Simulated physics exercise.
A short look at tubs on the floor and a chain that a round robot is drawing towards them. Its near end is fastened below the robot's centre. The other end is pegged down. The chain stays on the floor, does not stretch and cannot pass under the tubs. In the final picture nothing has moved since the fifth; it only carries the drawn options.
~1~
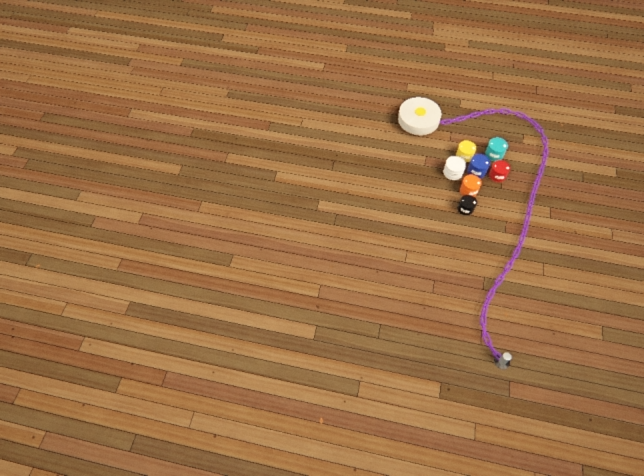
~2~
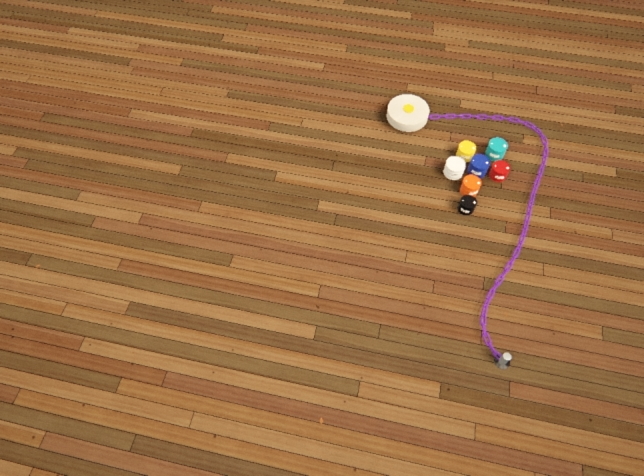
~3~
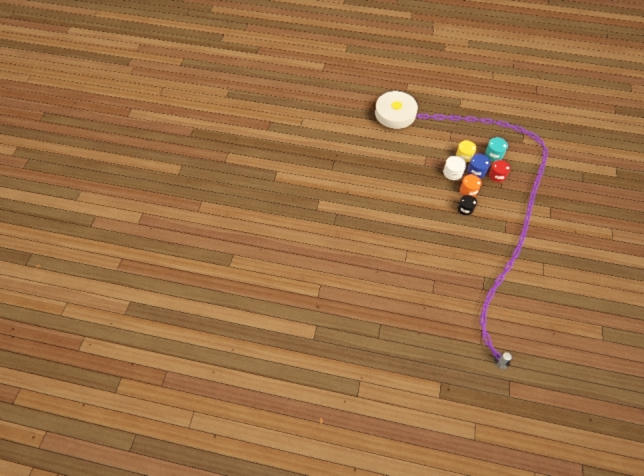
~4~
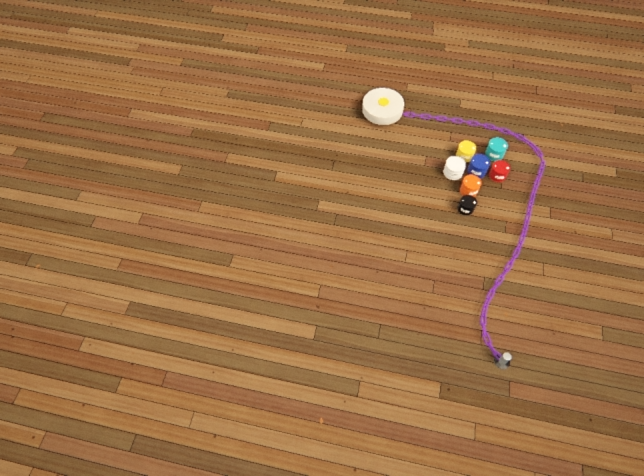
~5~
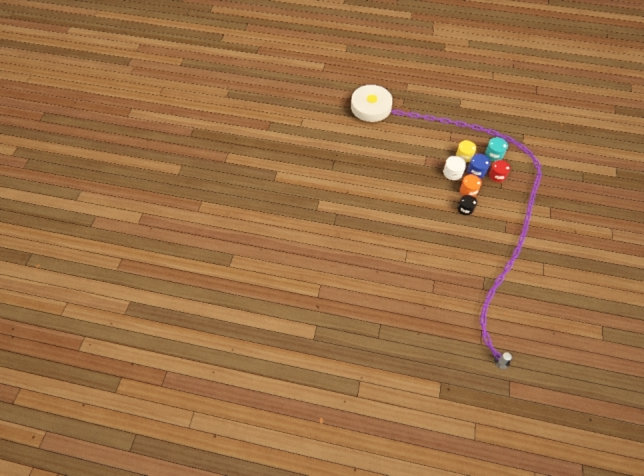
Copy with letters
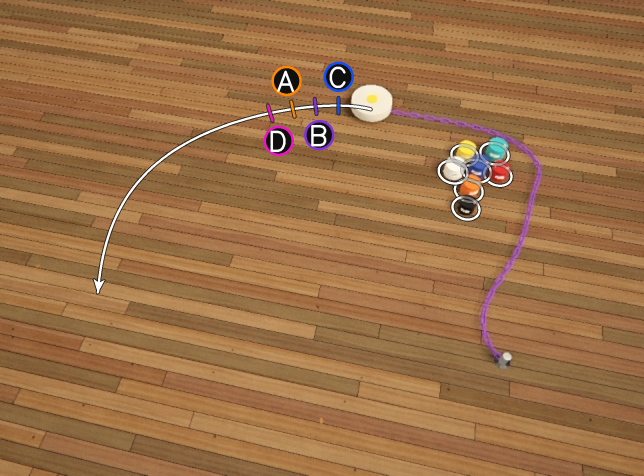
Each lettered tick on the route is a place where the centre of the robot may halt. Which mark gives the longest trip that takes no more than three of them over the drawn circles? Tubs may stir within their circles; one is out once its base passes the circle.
The farthest stop within the limit is B.
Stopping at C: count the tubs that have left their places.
The count is none.
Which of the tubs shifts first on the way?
Turquoise.
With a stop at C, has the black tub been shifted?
By then, no.
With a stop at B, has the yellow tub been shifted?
By then, no.
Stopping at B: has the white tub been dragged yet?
No.
On the marked copy, A at (293, 109); B at (316, 106); C at (339, 106); D at (270, 113); the route from (371, 109) via (191, 140) to (98, 293).
With B. Early on, robot (352, 101).
Further on, robot (332, 100).
At the end, robot (316, 101); turquoise tub (484, 156); one over the rings.
As for the rest, A has six over the rings; C is within the limit but short; D has six over the rings.
